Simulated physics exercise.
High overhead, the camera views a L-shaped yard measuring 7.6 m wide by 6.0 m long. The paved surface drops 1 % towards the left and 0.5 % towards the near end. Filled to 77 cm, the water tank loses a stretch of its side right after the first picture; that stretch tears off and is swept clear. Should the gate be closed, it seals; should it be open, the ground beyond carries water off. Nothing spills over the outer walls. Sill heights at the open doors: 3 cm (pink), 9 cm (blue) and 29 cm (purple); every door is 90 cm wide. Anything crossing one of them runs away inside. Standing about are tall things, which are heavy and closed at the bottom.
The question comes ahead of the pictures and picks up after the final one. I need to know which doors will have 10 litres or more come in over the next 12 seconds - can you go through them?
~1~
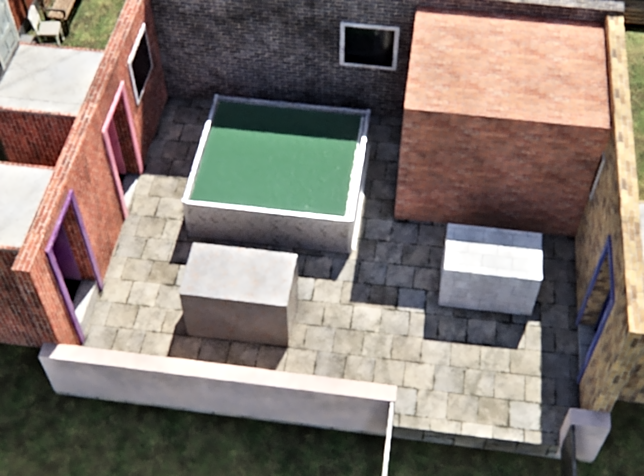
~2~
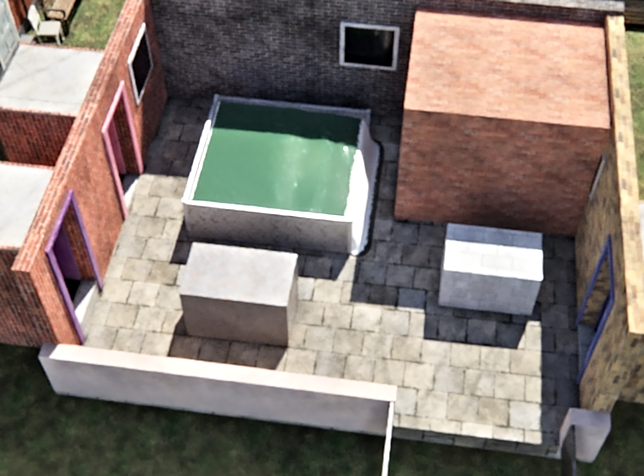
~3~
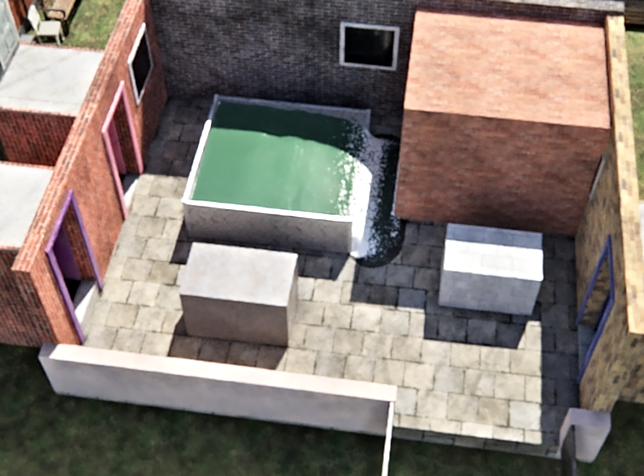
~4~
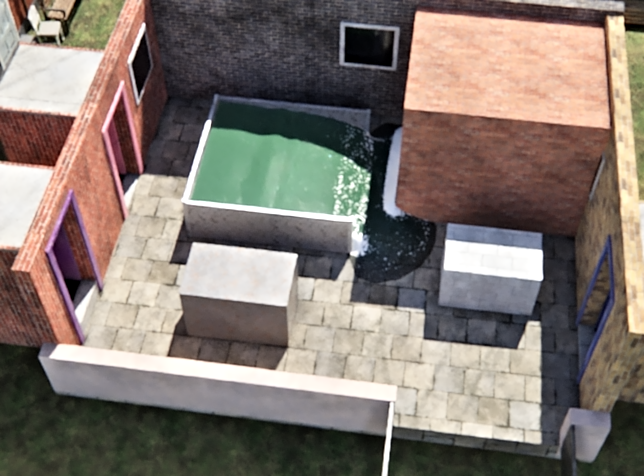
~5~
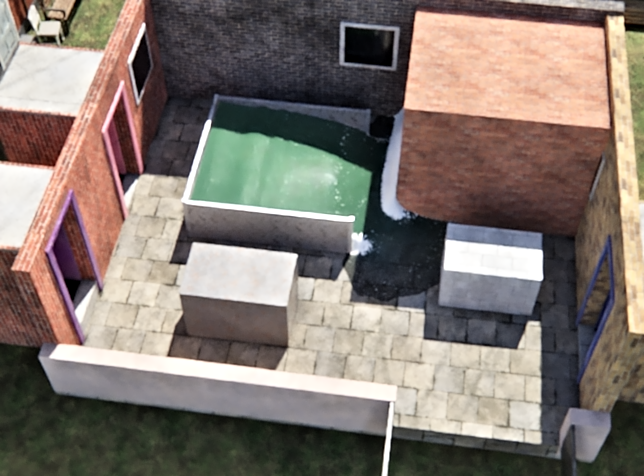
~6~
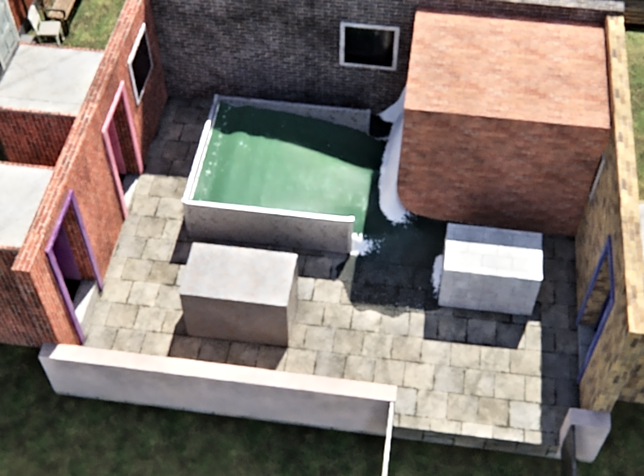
Result: The pink door lets in an excess; the blue door lets in an acceptable amount; the purple door lets in an acceptable amount.
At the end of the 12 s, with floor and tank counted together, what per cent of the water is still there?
66 %.
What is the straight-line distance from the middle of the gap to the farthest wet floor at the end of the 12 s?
5.6 m.
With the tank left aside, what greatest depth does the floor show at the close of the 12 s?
About 14 cm.
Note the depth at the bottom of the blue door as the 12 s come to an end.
About 2.5 cm deep.
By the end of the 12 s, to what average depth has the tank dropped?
12 cm.
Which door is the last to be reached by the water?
It is the purple one.
A moment later water covers 30 % of the floor and is deepest (67 cm) near (403, 121); pink door not reached, blue door not reached, purple door not reached.
Soon after water covers 55 % of the floor and is deepest (51 cm) near (403, 121); pink door not reached, blue door 4 cm at the sill, 0 L in, purple door not reached.
Next water covers 75 % of the floor and is deepest (42 cm) near (165, 106); pink door 6 cm at the sill, 0 L in, blue door 8 cm at the sill, 0 L in, purple door not reached.
Later on water covers 90 % of the floor and is deepest (20 cm) near (252, 371); pink door 5 cm at the sill, 12 L in, blue door 4 cm at the sill, 0 L in, purple door 15 cm at the sill, 0 L in.
At the end water covers 100 % of the floor and is deepest (14 cm) near (73, 371); pink door 13 cm at the sill, 71 L in, blue door 3 cm at the sill, 0 L in, purple door 13 cm at the sill, 0 L in.
